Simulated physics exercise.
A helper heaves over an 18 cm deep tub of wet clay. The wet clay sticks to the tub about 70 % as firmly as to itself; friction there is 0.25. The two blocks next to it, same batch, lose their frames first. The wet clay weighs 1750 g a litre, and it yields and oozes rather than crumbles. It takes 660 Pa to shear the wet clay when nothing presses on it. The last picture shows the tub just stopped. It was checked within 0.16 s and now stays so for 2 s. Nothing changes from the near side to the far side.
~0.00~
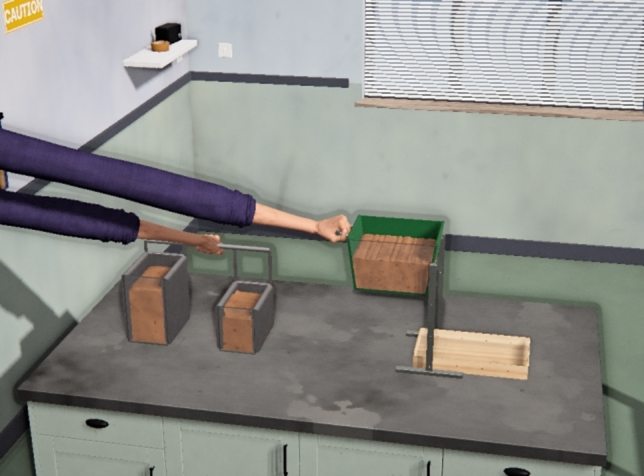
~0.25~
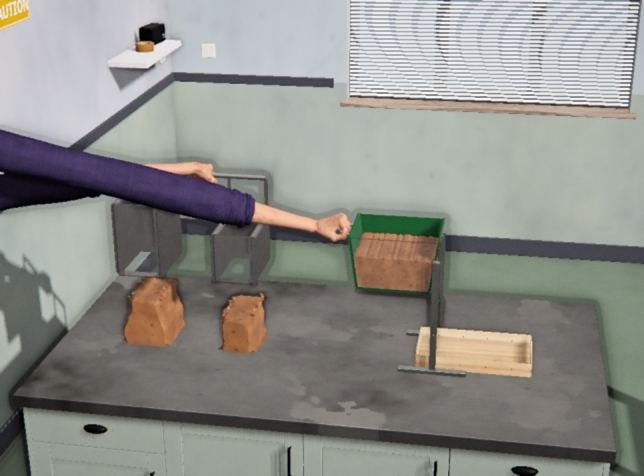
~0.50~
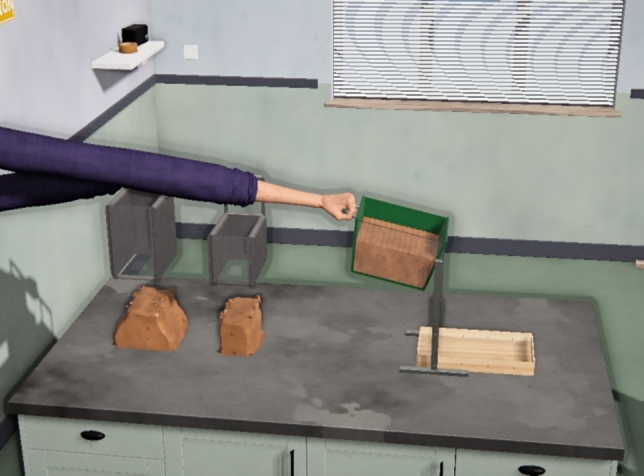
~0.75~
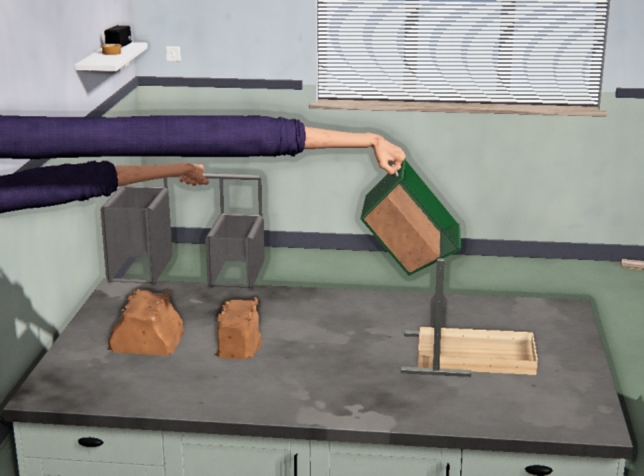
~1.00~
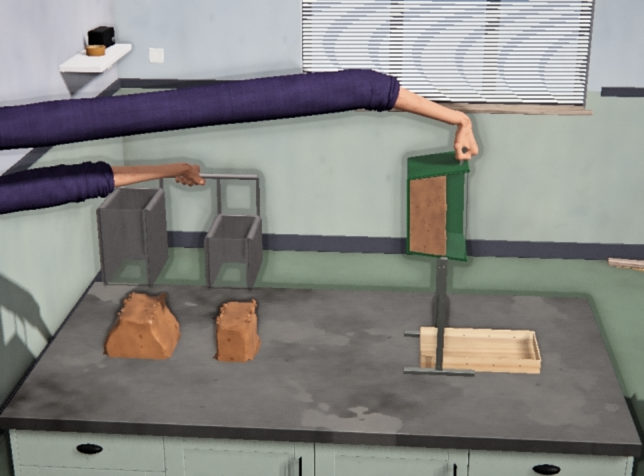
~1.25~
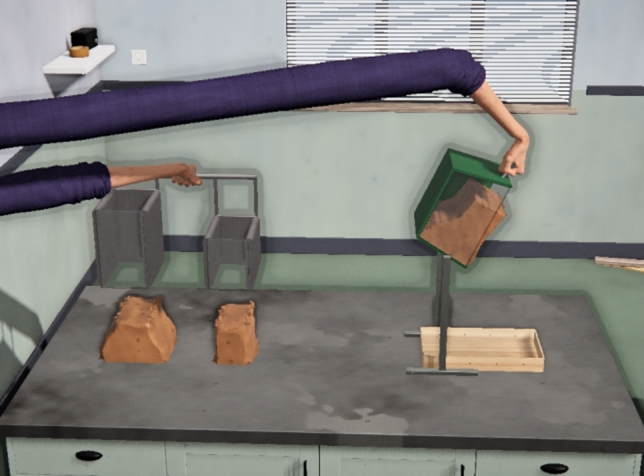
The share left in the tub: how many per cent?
Expect roughly 5 %.
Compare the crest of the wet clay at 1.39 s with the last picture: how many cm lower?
Roughly 12 cm.
By 1.39 s, the tub is at 115 degrees and holds 26 %.
By 1.56 s, the tub is at 115 degrees and holds 5 %.
By 1.73 s, the tub is at 115 degrees and holds 5 %.
By 1.90 s, the tub is at 115 degrees and holds 5 %.
By 3.25 s, at the end, the tub is at 115 degrees and holds 5 %.
